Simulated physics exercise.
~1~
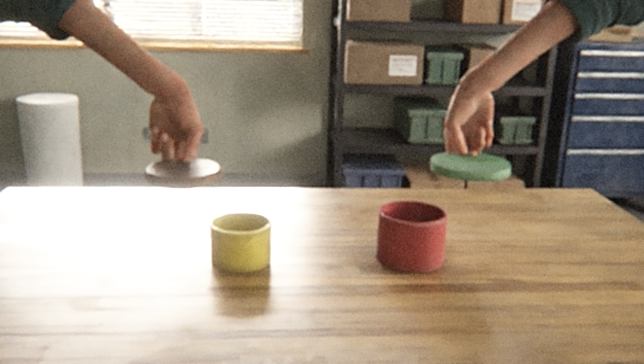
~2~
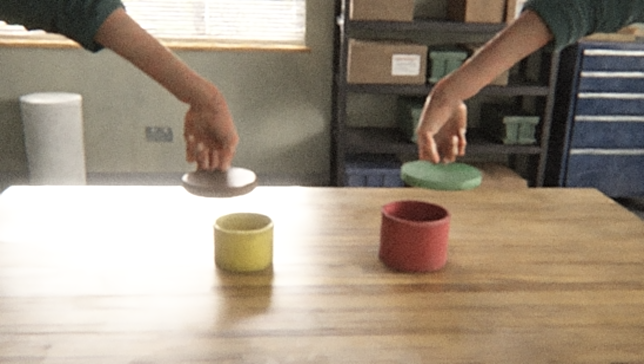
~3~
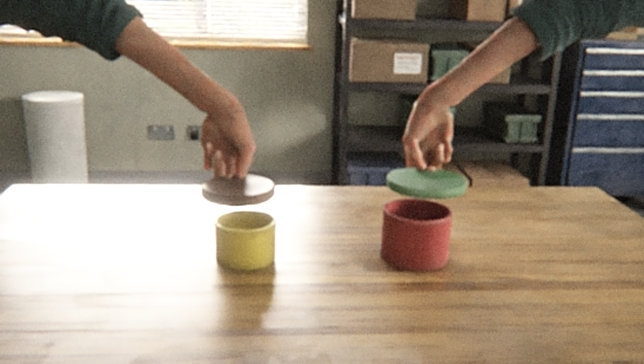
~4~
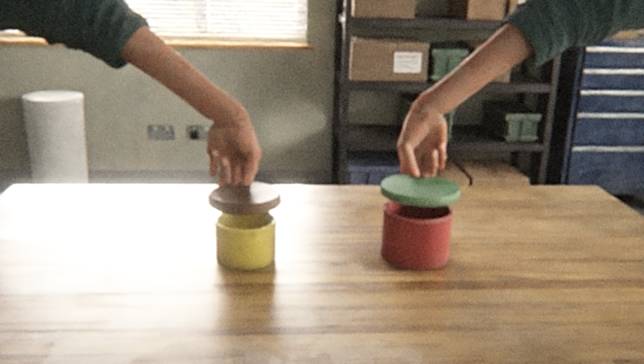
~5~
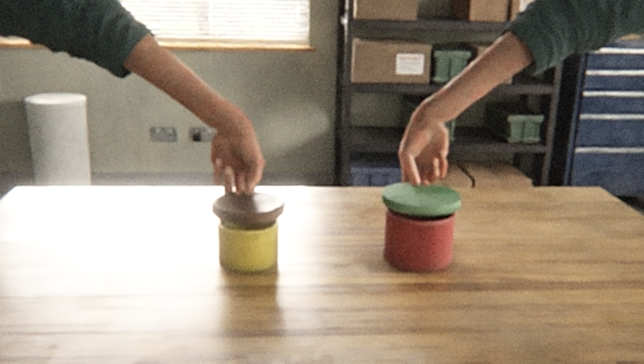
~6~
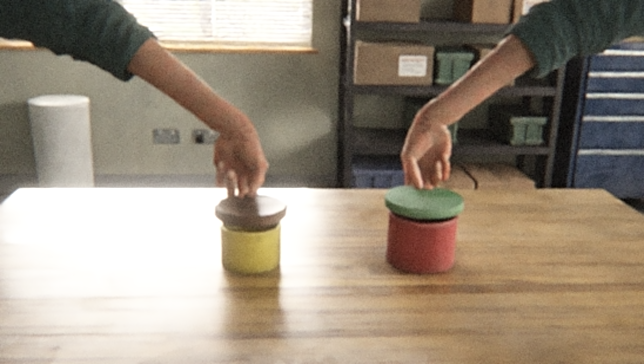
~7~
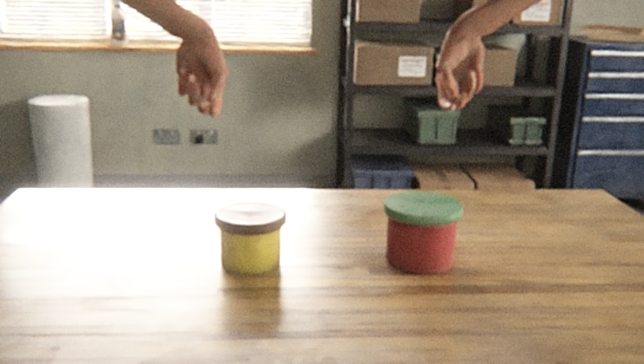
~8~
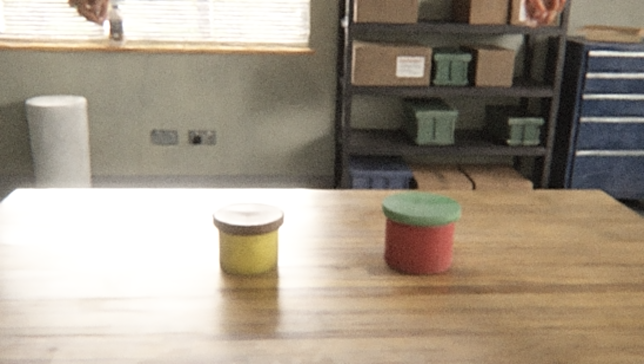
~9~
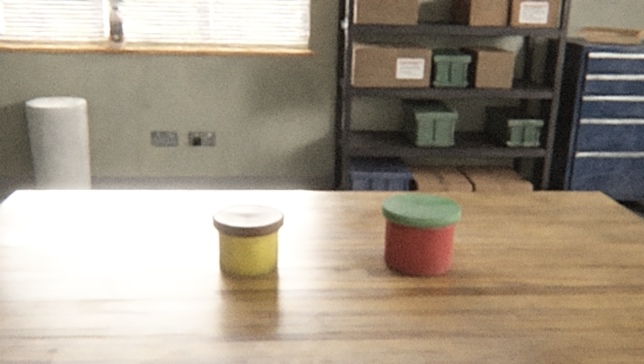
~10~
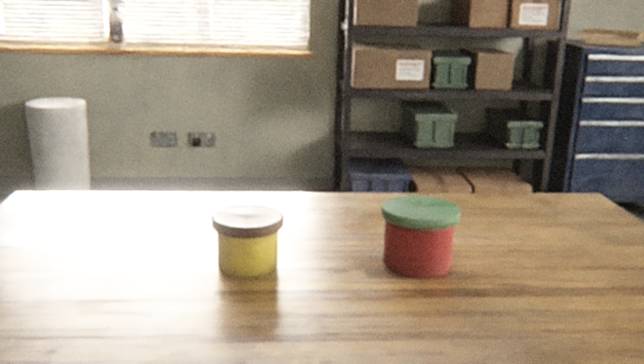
Two hands lower brown and green lids onto yellow and red containers, then withdraw, leaving both covered.
